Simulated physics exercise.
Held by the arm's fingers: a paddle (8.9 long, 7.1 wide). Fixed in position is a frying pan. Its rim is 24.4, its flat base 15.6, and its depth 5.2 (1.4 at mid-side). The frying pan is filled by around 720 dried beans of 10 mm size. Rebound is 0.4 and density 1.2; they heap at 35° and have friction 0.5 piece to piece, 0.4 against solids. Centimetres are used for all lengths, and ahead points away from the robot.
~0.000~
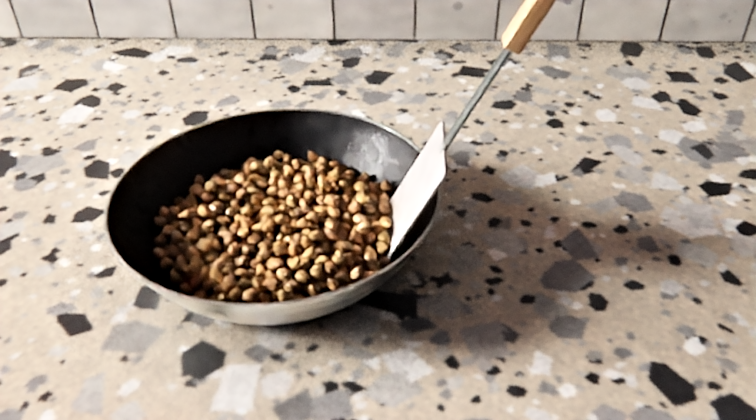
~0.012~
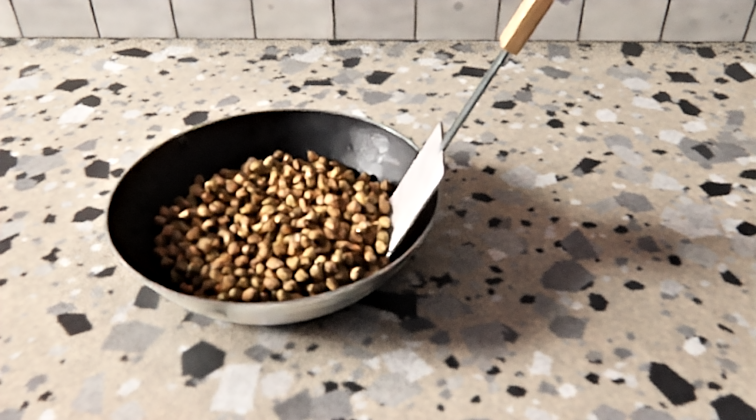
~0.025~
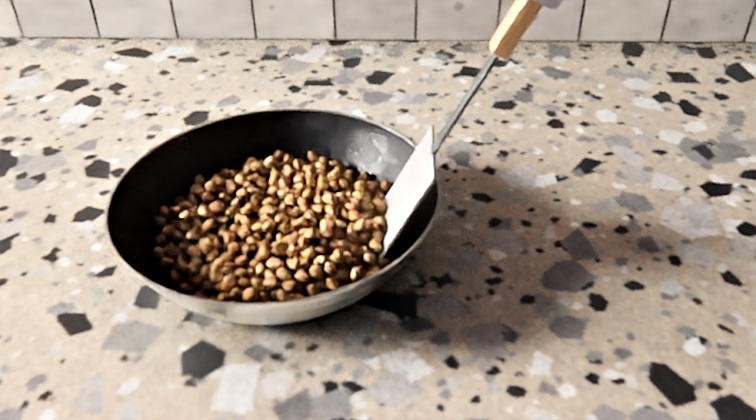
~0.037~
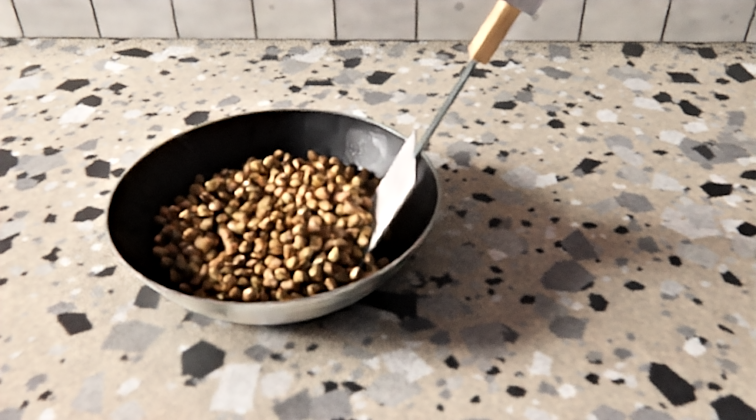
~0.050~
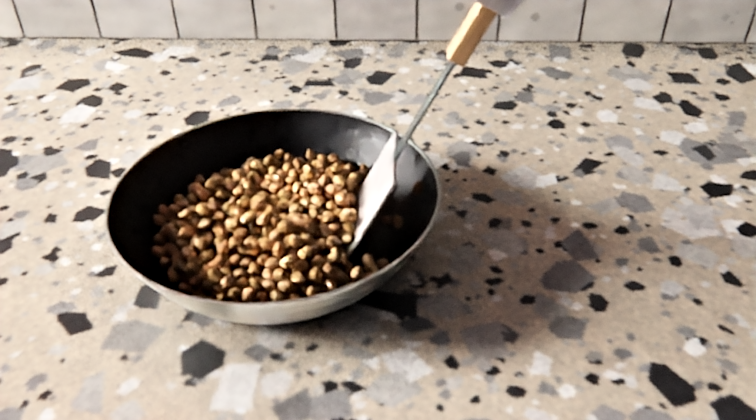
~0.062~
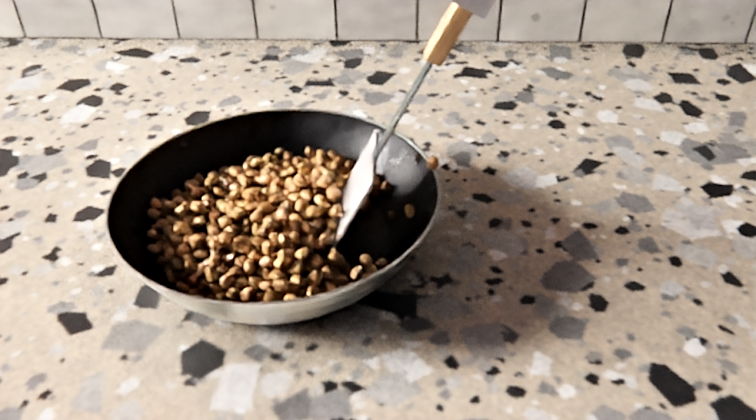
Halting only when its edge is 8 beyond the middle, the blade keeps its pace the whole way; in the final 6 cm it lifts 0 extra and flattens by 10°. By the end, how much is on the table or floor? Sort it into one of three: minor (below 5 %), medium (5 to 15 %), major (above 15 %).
Major, above 15 %.
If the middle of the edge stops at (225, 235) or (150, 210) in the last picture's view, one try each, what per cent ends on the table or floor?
First try roughly 5 percent, second roughly 40 percent.
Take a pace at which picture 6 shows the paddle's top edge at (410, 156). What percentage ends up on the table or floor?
Share: Roughly 10 %.
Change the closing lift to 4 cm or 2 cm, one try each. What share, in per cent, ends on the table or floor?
I'd say close to 25 percent for the first and close to 30 percent for the second.
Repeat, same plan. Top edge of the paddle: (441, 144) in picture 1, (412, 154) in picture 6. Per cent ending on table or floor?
Near 5 in a hundred.
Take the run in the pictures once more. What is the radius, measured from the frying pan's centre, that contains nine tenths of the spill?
The distance is roughly 30 cm.
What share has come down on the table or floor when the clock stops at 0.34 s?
10 %.
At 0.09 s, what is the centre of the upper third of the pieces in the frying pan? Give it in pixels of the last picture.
It sits at about (250, 207).
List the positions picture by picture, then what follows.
The paddle top edge at (445, 146), sloping 63°; upper third of the load around (285, 215), from x 160 to 385, top at y 155; 720 in the frying pan, in the first picture.
The paddle top edge at (443, 147), sloping 63°; upper third of the load around (285, 215), from x 160 to 385, top at y 155, in the second picture.
The paddle top edge at (434, 150), sloping 63°; upper third of the load around (284, 214), from x 160 to 385, top at y 155, in the third picture.
The paddle top edge at (416, 154), sloping 63°; upper third of the load around (285, 214), from x 160 to 390, top at y 155, in the fourth picture.
The paddle top edge at (396, 156), sloping 63°; upper third of the load around (284, 212), from x 160 to 420, top at y 155, in the fifth picture.
The paddle top edge at (375, 155), sloping 63°; upper third of the load around (276, 210), from x 155 to 435, top at y 150; 720 in the frying pan, in the sixth picture.
After 0.09 s, sloping 63°, highest piece 12 above the table; 719 in the frying pan, 1 on the blade or in flight.
After 0.12 s, sloping 60°, highest piece 17 above the table; 719 in the frying pan, 1 on the blade or in flight.
After 0.34 s, sloping 53°, highest piece 23 above the table; 573 in the frying pan, 90 on the table or floor, 57 on the blade or in flight.
After 1.39 s, sloping 53°, highest piece 6 above the table; 572 in the frying pan, 148 on the table or floor.
In the end, 572 in the frying pan, 148 on the table or floor. That is 21 % on the table or floor.
